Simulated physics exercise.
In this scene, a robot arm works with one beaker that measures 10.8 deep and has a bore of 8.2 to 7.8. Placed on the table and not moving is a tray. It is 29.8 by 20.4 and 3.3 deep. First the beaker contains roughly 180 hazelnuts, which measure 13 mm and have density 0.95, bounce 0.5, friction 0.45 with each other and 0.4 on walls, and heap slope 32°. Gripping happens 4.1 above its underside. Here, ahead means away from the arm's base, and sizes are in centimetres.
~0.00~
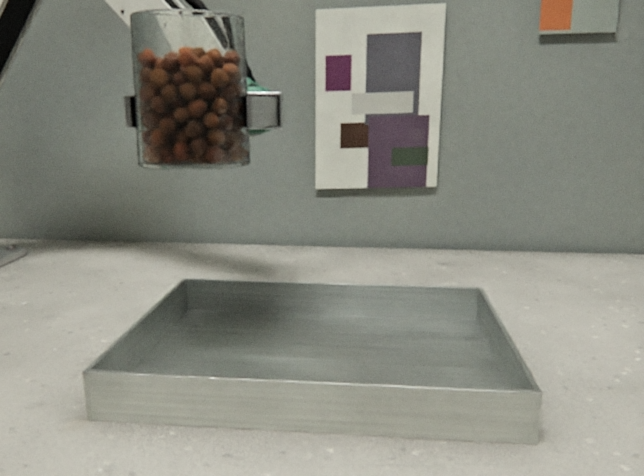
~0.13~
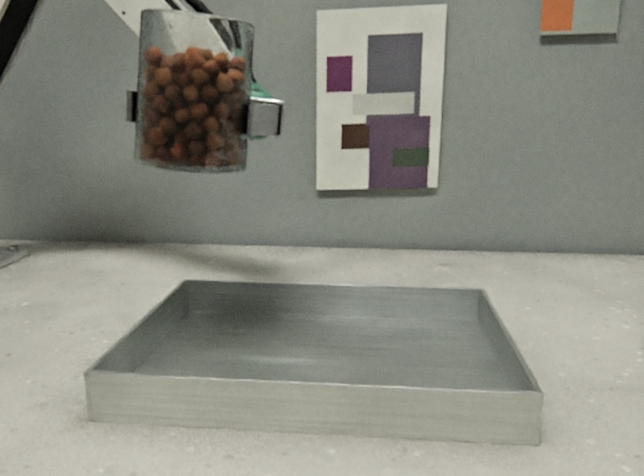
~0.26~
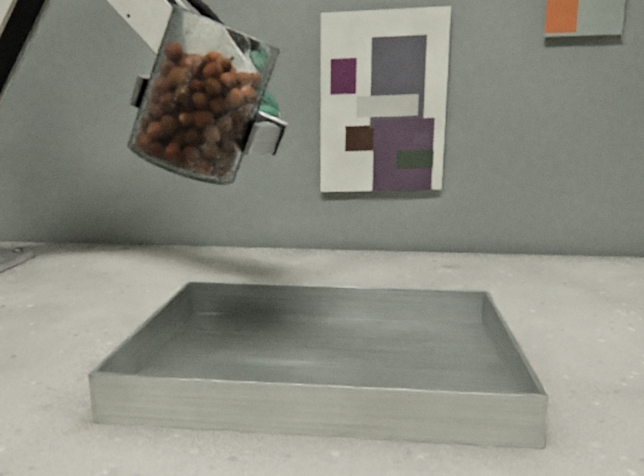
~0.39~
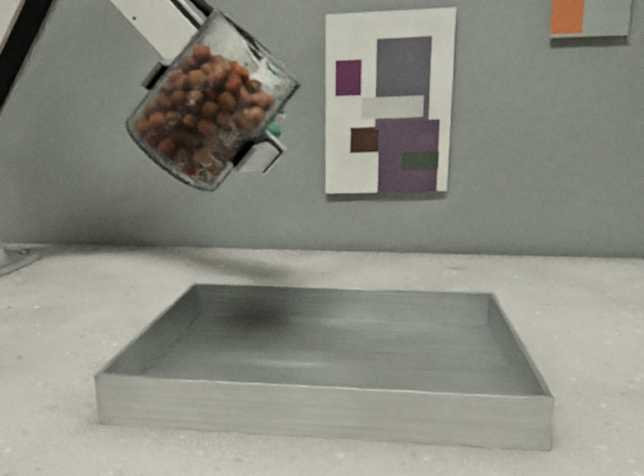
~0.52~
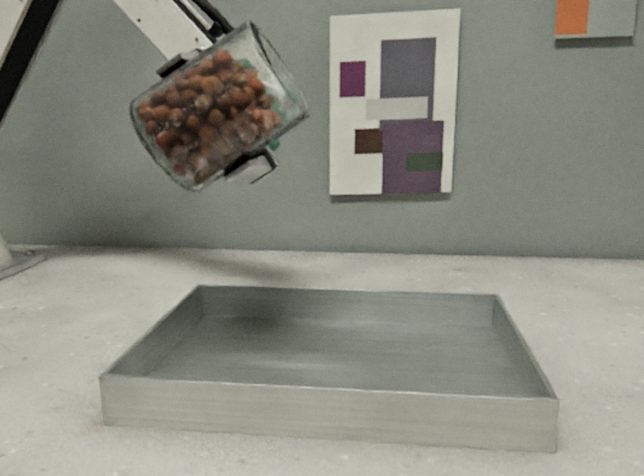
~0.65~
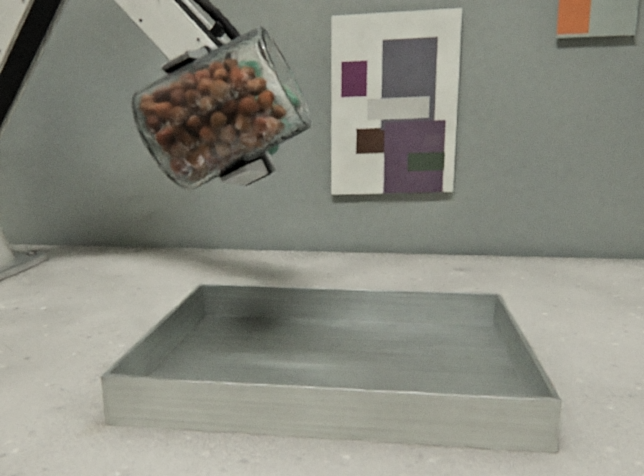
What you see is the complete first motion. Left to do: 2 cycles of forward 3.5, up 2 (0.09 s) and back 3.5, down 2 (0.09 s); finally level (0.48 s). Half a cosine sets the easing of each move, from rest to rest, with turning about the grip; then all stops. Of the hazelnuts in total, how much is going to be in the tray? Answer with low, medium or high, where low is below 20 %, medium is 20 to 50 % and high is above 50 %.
Medium.
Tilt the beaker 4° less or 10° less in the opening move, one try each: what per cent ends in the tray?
First try around 35 %, second around 30 %.
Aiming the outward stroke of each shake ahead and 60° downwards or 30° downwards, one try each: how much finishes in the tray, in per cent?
Roughly 5 per cent, then 10 per cent.
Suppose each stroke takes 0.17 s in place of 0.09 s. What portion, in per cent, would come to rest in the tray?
5 %.
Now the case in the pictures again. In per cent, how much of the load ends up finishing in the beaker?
End share: Around 55 per cent.
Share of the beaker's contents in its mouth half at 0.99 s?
Close to 80 in a hundred.
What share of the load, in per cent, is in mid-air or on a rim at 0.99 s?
Some 7 percent.
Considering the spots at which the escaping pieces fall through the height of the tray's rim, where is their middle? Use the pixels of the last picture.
Look at roughly (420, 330) in the last picture.
After 0.99 s, tilted 64° forward, highest piece 25 above the table; 129 in the beaker, 40 in the tray, 13 in flight or on a rim.
After 1.32 s, tilted 17° forward, highest piece 26 above the table; 102 in the beaker, 75 in the tray, 1 on the table or floor, 4 in flight or on a rim.
After 1.69 s, level, highest piece 23 above the table; 102 in the beaker, 76 in the tray, 4 on the table or floor.
After 2.74 s, level, highest piece 23 above the table; 102 in the beaker, 76 in the tray, 4 on the table or floor.
At rest, 102 in the beaker, 76 in the tray, 4 on the table or floor. That is 42 % in the tray.
